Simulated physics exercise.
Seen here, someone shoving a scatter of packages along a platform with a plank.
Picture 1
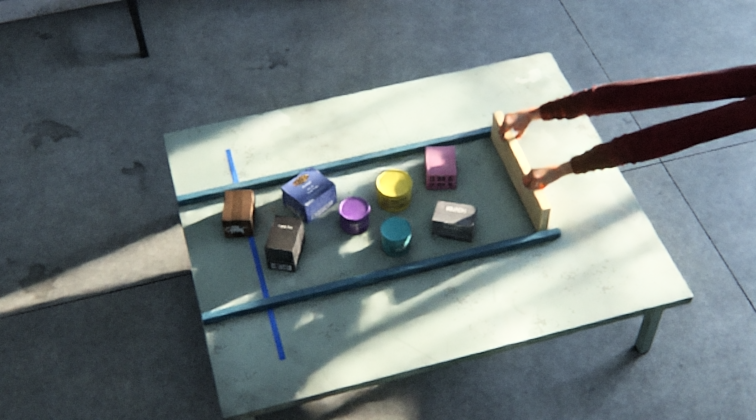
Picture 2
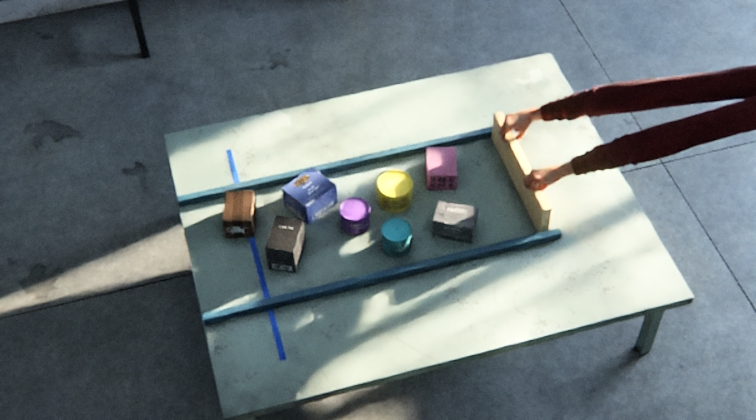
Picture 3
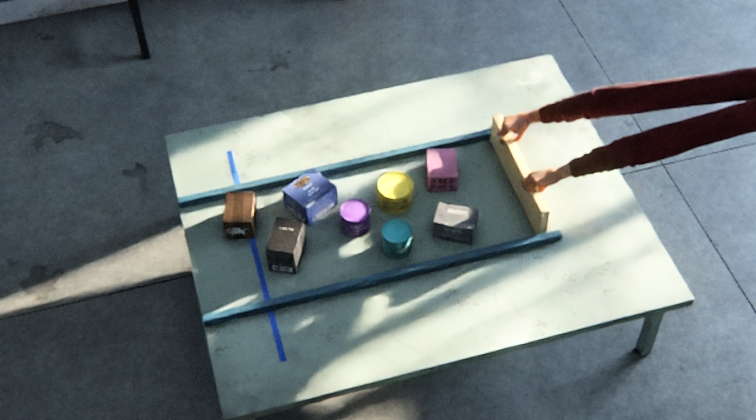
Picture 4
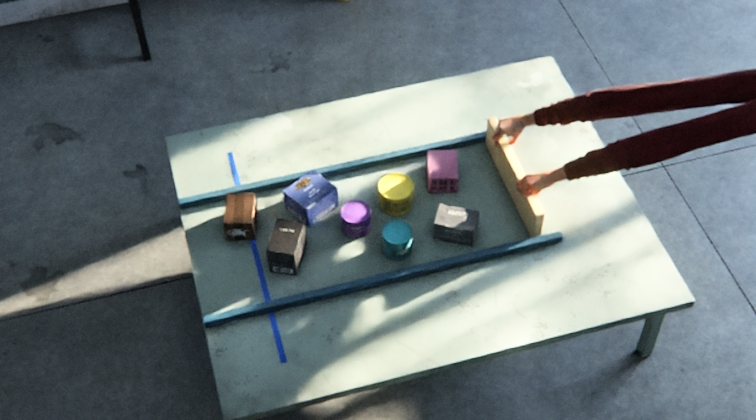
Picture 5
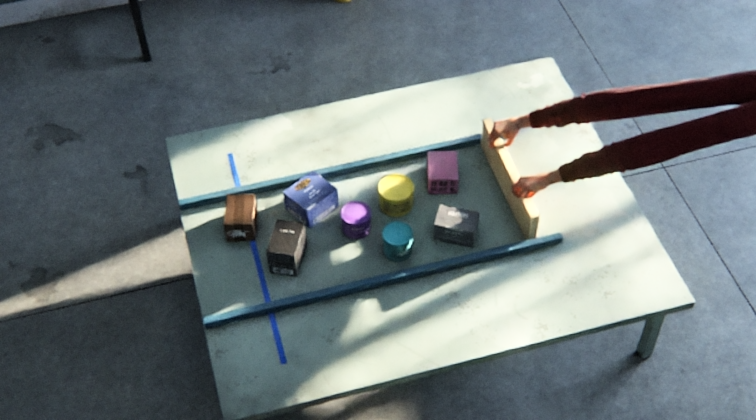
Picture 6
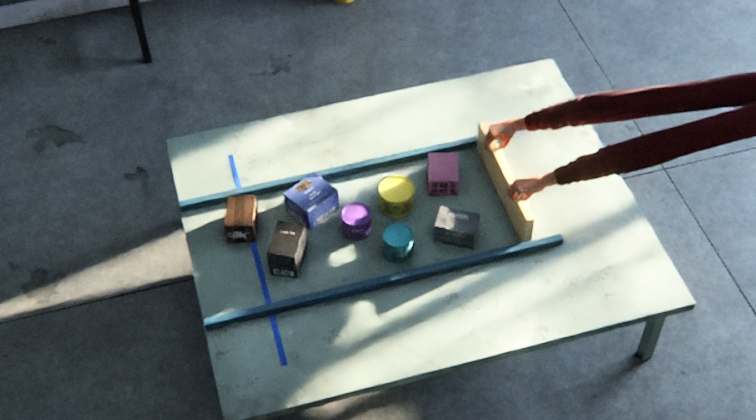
A pale wooden plank, gripped by two dark-red-sleeved arms reaching in from the right, slides slowly a short way left between two blue rails on a pale table, seen from a steady high angle above a grey concrete floor. Ahead of it sit pink and grey boxes, yellow, turquoise and purple tubs, then blue, black and brown boxes near a blue tape line. The plank narrows the gap to the pink and grey boxes, while the packages stay practically still.
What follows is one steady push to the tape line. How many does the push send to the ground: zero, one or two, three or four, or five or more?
The number that fall off is one or two.
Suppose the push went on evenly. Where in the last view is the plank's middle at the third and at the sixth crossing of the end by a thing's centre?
Near (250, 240) and (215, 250).
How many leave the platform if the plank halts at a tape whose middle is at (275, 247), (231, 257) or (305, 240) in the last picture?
In that order 1, 5 and 0.
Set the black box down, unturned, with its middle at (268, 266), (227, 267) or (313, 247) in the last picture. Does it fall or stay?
In that order, it holds on; comes down; does not fall.
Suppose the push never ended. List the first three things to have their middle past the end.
Earliest first: The brown parcel, then the black box, then the turquoise pail.
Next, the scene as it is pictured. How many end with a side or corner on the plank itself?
In contact: 3.
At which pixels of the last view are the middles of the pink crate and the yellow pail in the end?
First (234, 224), then (203, 243).
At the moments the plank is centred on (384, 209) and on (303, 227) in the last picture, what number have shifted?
By then 6, and 8.
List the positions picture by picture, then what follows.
In the first picture, brown parcel (239, 214); black box (285, 244); blue box (309, 195); plank (519, 171); tape (253, 246).
In the second picture, black box (286, 244); plank (520, 172).
In the third picture, blue box (311, 197); grey box (456, 224).
In the fourth picture, brown parcel (241, 217); turquoise pail (398, 241).
In the fifth picture, black box (287, 248); yellow pail (396, 196).
In the sixth picture, brown parcel (241, 219); black box (288, 249); blue box (312, 201); plank (504, 181); tape (255, 251).
Early on, none off yet; brown parcel at rest near (241, 219); black box at rest near (288, 249); blue box at rest near (312, 201).
A while later, none off yet; brown parcel at rest near (241, 219); black box at rest near (288, 249); blue box travelled a little near (289, 197).
Further along, none off yet; brown parcel travelled about its own width near (210, 229); black box travelled about its own width near (242, 263); blue box travelled well along near (240, 204).
Finally, the number that fall off is one or two; lost, black box and brown parcel.
